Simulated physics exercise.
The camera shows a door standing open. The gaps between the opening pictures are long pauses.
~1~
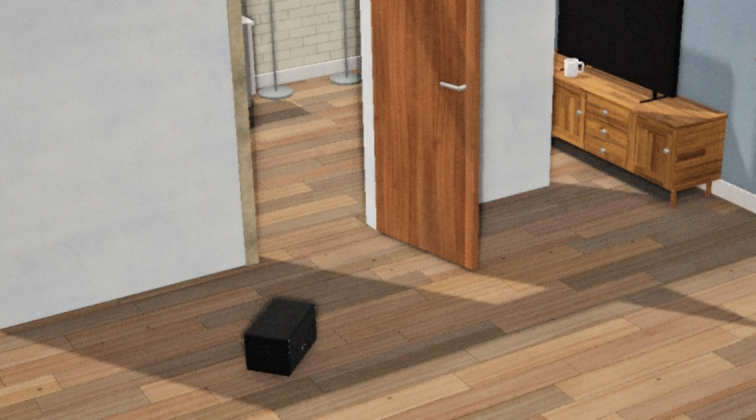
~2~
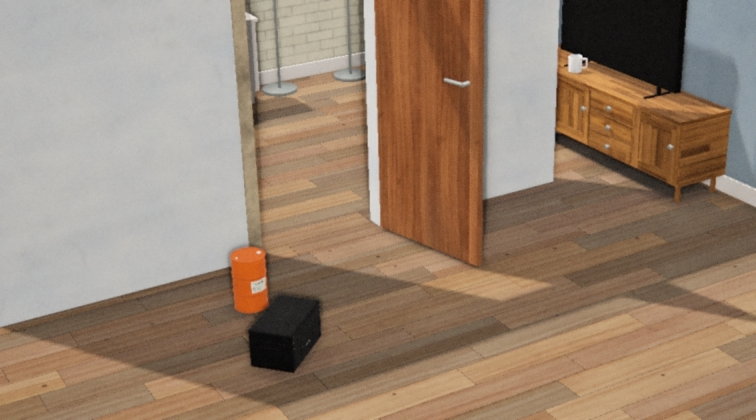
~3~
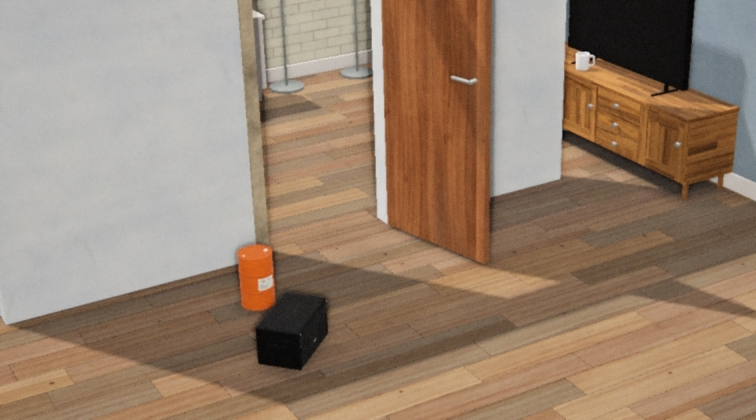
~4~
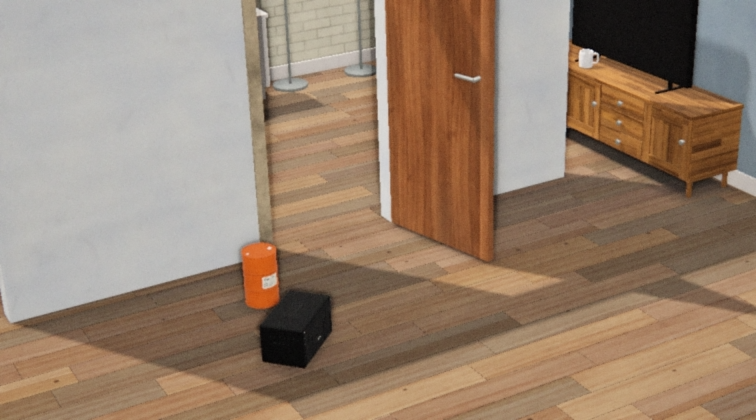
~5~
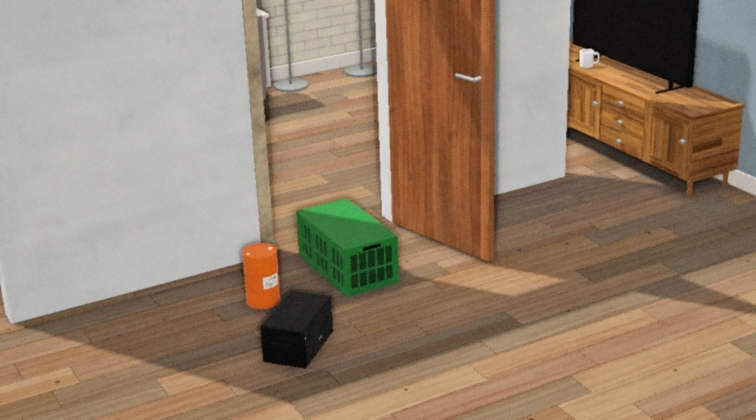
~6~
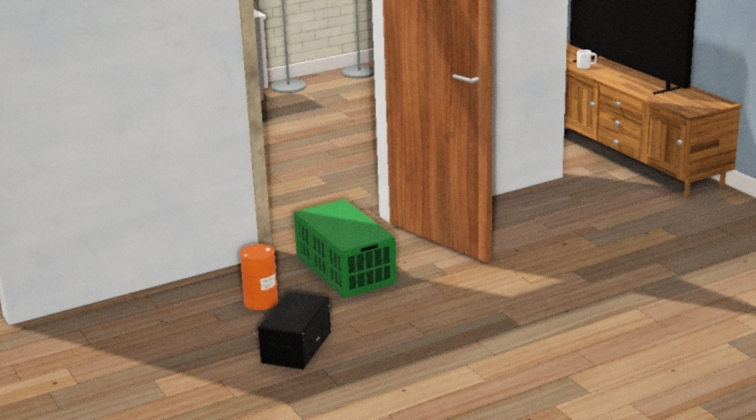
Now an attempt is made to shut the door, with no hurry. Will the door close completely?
No.
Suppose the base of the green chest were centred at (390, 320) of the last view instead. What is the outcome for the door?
Finishes its swing.
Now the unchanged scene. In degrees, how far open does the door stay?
Angle: About 60°.
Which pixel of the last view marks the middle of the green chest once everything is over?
Pretty much around (338, 247), I'd say.
Then, 0.40 s later than the last frame, door 92° open.
Then, 0.60 s later than the last frame, door 79° open.
Then, 0.70 s later than the last frame, door 72° open.
Then, 0.90 s later than the last frame, door 61° open; green chest moved a little near (340, 247).
When it is over, door 60° open; all 3 as before. End places, in pixels of the last picture, green chest near (338, 247).
